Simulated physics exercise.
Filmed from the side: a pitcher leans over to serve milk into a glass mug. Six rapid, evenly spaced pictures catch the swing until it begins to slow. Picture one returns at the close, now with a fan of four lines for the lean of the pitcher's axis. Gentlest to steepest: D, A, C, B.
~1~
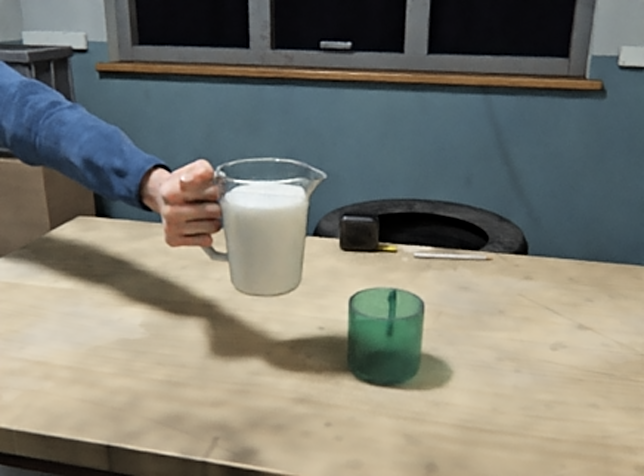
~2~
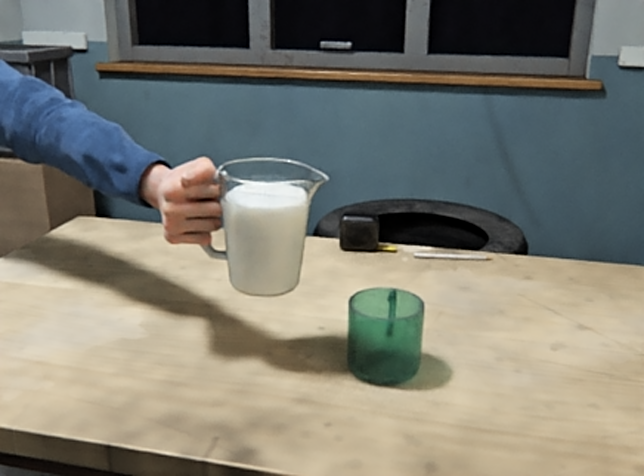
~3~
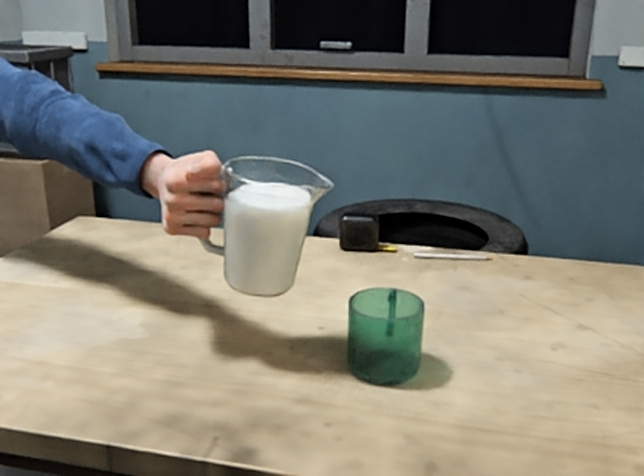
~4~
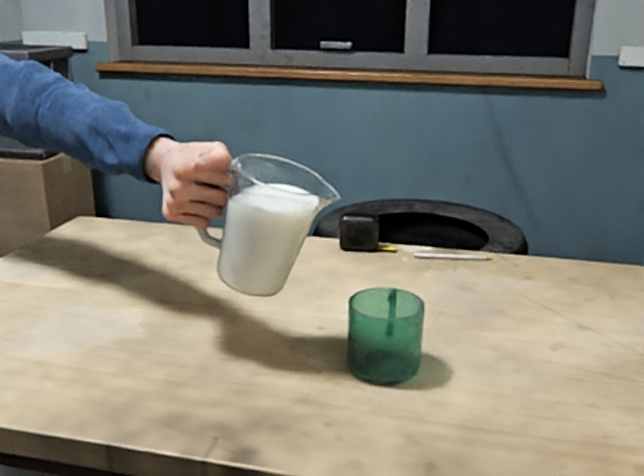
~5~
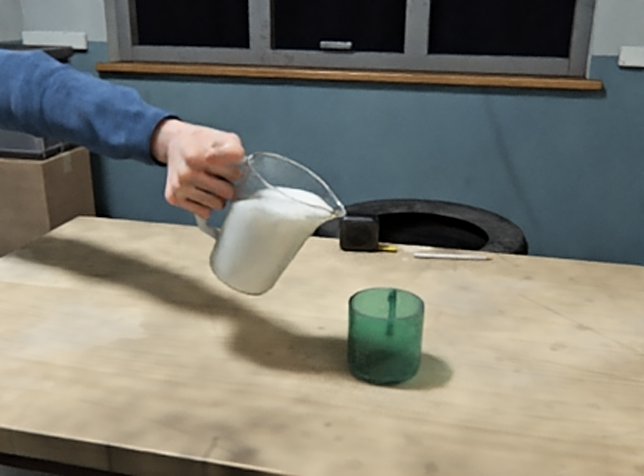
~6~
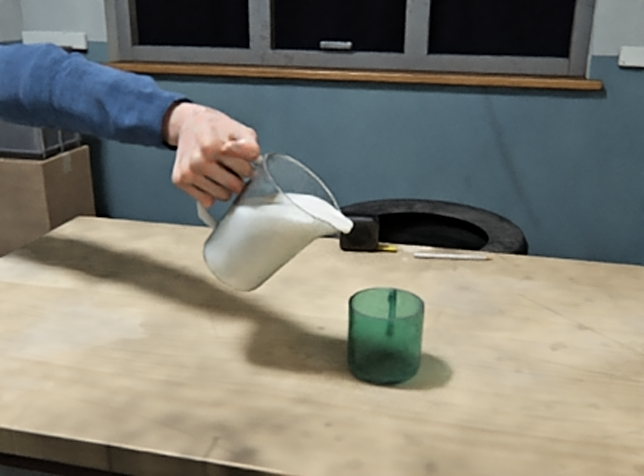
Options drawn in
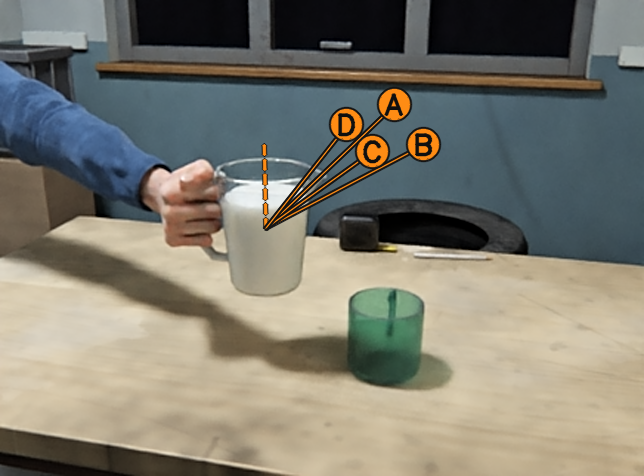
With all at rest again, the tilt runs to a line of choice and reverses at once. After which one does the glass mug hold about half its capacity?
B is best.
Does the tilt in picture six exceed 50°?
No.
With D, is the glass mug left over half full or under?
Under half.
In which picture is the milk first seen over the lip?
In picture 6.
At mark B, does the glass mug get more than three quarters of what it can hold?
No, less.
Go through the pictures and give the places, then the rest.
In the first picture, upright, lip at (324, 177); rim of the glass mug round (386, 302); nothing has left yet.
In the second picture, tipped about 2°, lip at (326, 179); nothing has left yet.
In the third picture, tipped about 8°, lip at (332, 186); nothing has left yet.
In the fourth picture, tipped about 17°, lip at (338, 198); nothing has left yet.
In the fifth picture, tipped about 28°, lip at (344, 214); nothing has left yet.
In the sixth picture, tipped about 40°, lip at (346, 230); milk is over the lip, down to (346, 230).
In orange, A at (382, 116); B at (408, 152); C at (358, 161); D at (336, 138).
With A, the glass mug ends with about 21 % of what it can hold.
With B, the glass mug ends with about 48 % of what it can hold.
With C, the glass mug ends with about 34 % of what it can hold.
With D, the glass mug ends with about 12 % of what it can hold.
